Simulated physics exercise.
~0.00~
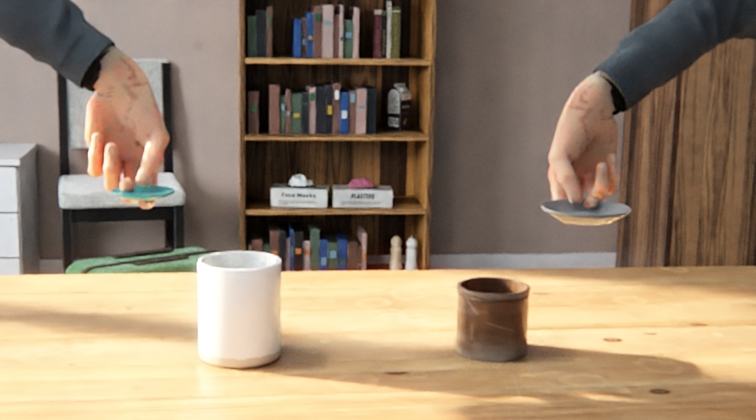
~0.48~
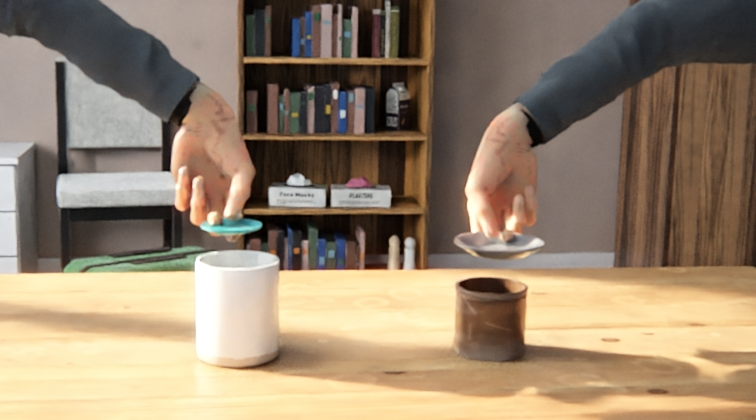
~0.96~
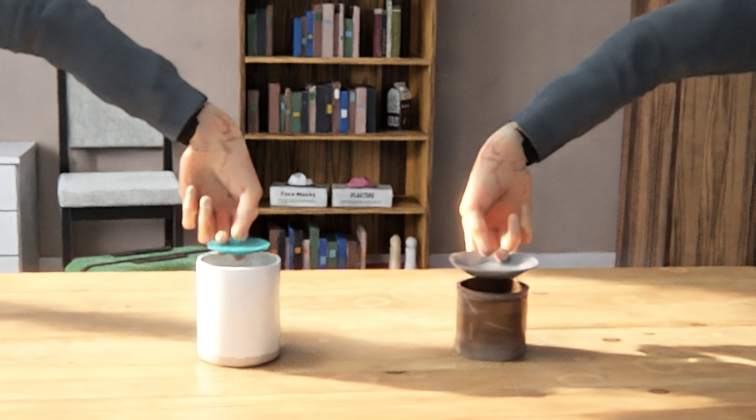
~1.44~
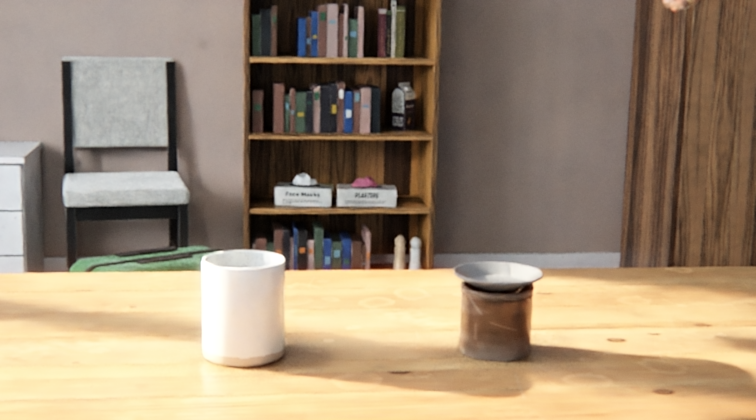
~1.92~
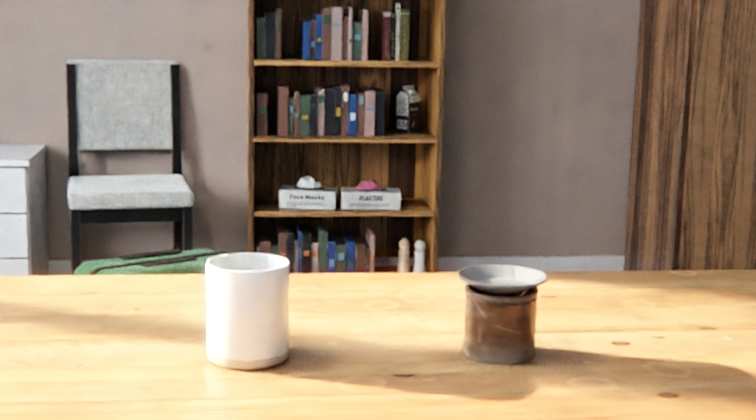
Two hands lowered a small turquoise disc toward a white mug and a wider grey plate toward a brown jar, then let go and drew away, leaving the grey plate resting on the jar's rim while the turquoise one dropped inside the mug.
